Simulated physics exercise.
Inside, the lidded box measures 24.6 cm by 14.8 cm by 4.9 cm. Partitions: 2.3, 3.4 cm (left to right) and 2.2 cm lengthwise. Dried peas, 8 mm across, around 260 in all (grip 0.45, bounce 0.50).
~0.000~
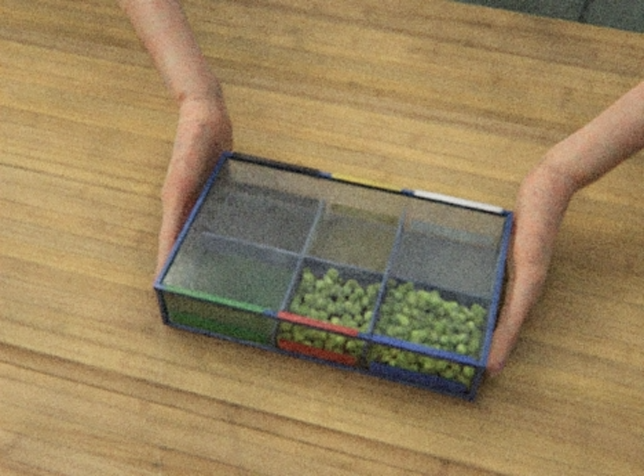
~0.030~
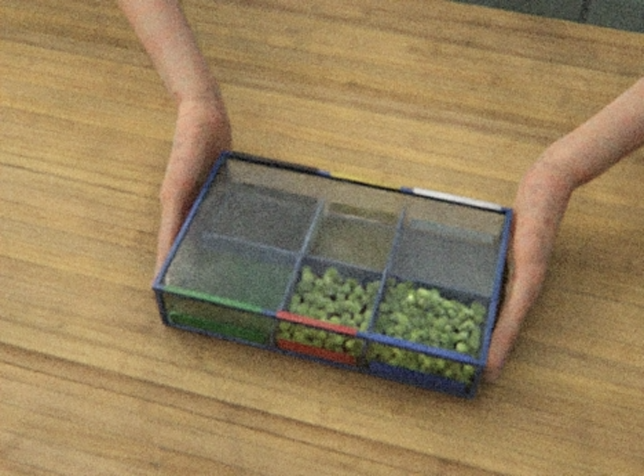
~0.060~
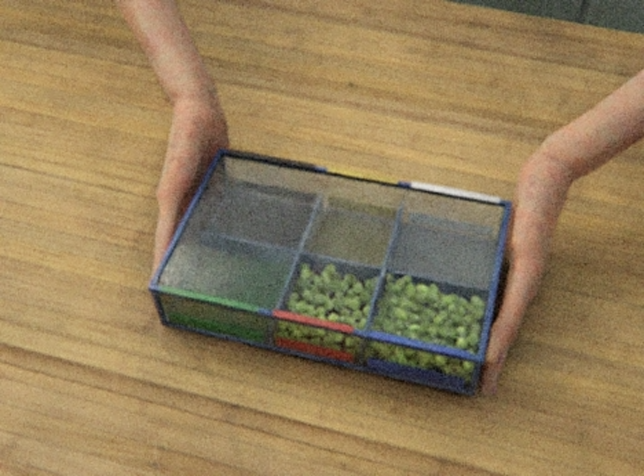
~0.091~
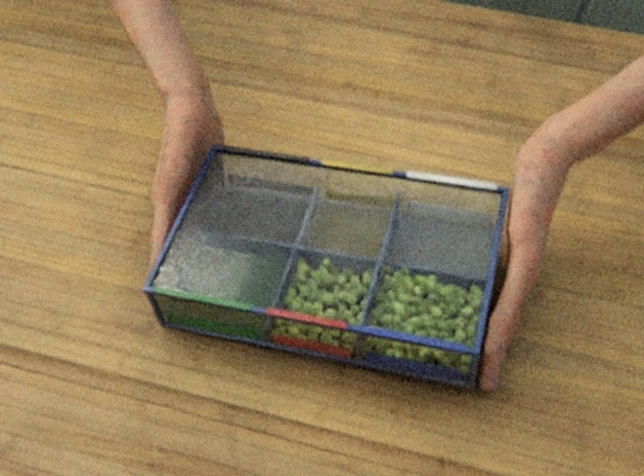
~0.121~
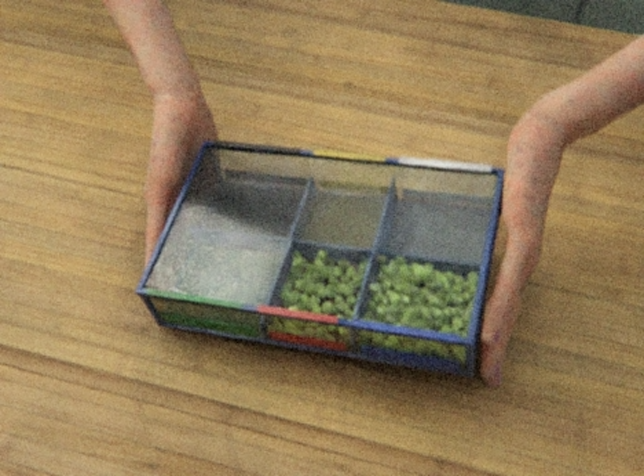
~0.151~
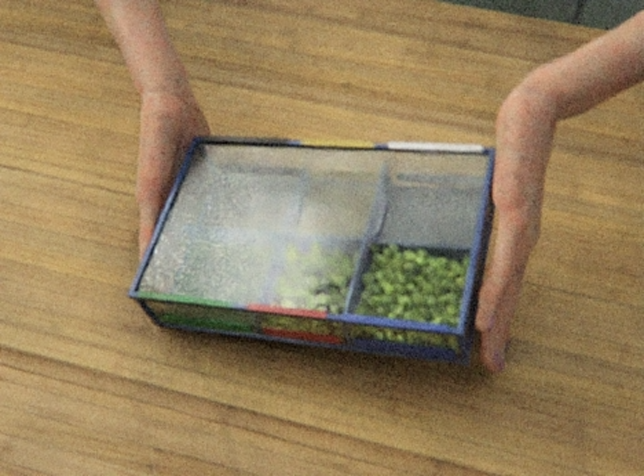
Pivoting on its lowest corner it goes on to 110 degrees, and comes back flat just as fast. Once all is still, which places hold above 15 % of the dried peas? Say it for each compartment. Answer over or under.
Red: Under, blue: Over, green: Over, yellow: Under, white: Under, black: Under.
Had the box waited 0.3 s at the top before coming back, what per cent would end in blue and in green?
Blue 60, green 35.
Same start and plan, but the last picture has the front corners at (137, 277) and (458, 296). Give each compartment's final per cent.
Red 5; blue 35; green 30; yellow 0; white 5; black 30.
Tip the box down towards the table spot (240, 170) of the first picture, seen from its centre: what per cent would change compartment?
About 90 per cent.
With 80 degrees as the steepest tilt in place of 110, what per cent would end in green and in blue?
In that case green 20, blue 60.
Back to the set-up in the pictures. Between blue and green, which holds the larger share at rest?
The blue compartment.
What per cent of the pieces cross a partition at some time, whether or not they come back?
About 40 per cent.
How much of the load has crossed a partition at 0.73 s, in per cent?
Roughly 20 per cent.
After 0.73 s, tilt 110 degrees; red 20 %, blue 65 %, green 15 %.
After 1.12 s, tilt 49 degrees; red 5 %, blue 60 %, green 35 %.
After 1.60 s, tilt 0 degrees; red 5 %, blue 60 %, green 35 %.
By 2.0 s all is still; red 5 %, blue 60 %, green 35 %, yellow 0 %, white 0 %, black 0 %.
